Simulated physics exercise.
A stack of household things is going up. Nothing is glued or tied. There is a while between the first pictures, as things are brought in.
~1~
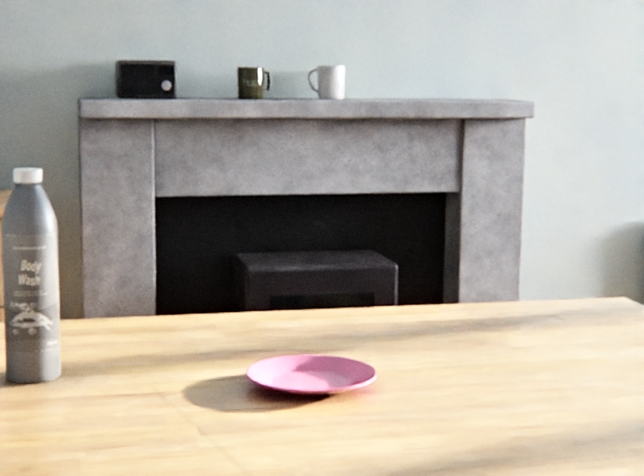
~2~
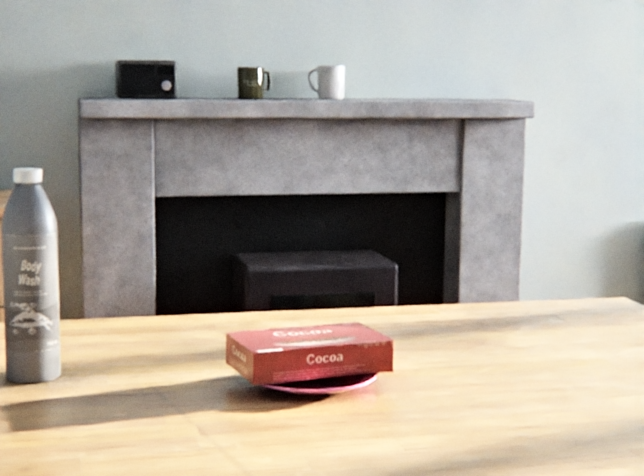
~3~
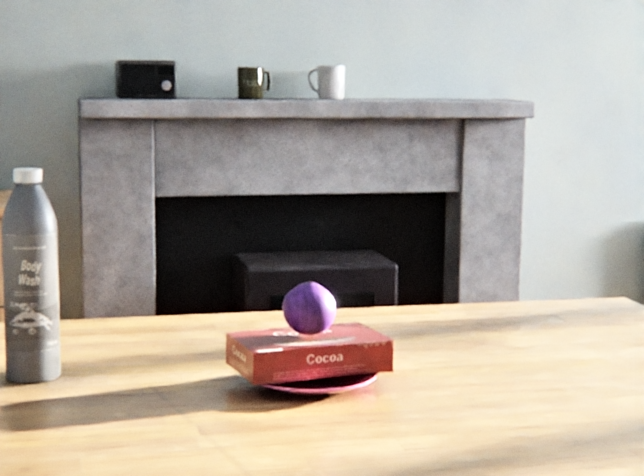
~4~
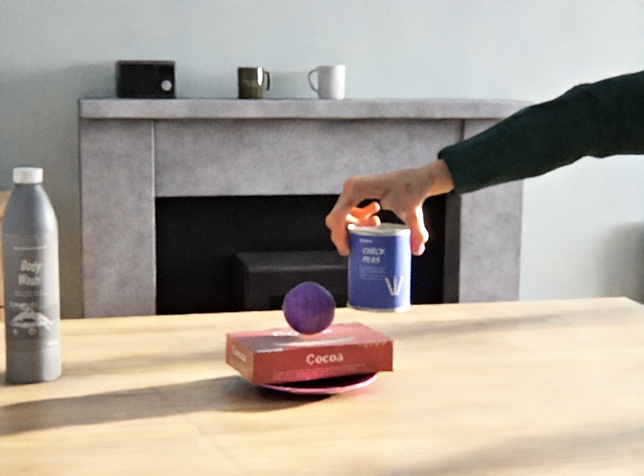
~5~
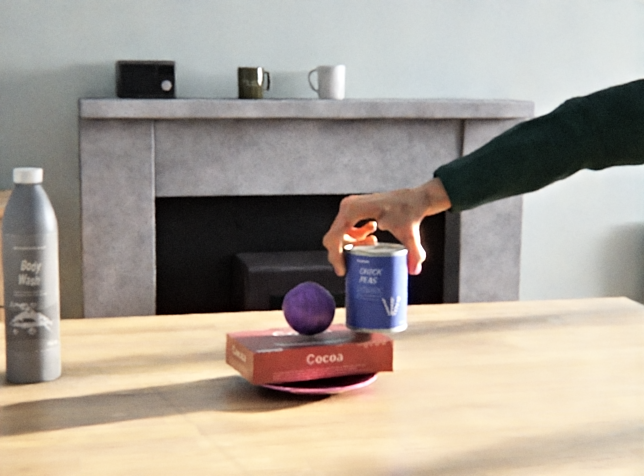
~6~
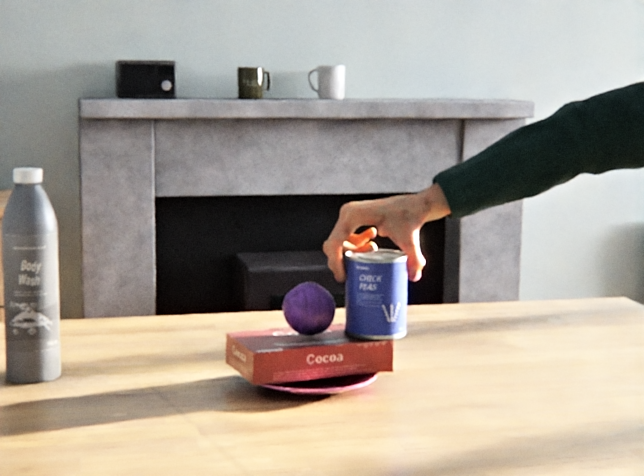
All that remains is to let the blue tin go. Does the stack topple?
No, it stays standing.
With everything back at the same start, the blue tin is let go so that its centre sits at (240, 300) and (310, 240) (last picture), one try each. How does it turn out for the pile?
Well, on the first go it stays steady, and on the second it tumbles down.
Then, 0.10 s on from there, no change.
Then, 0.40 s on from there, blue tin resting near (376, 294).
In the end, all 6 unmoved. At the end, from the last picture's camera, blue tin near (376, 294). The pile holds.
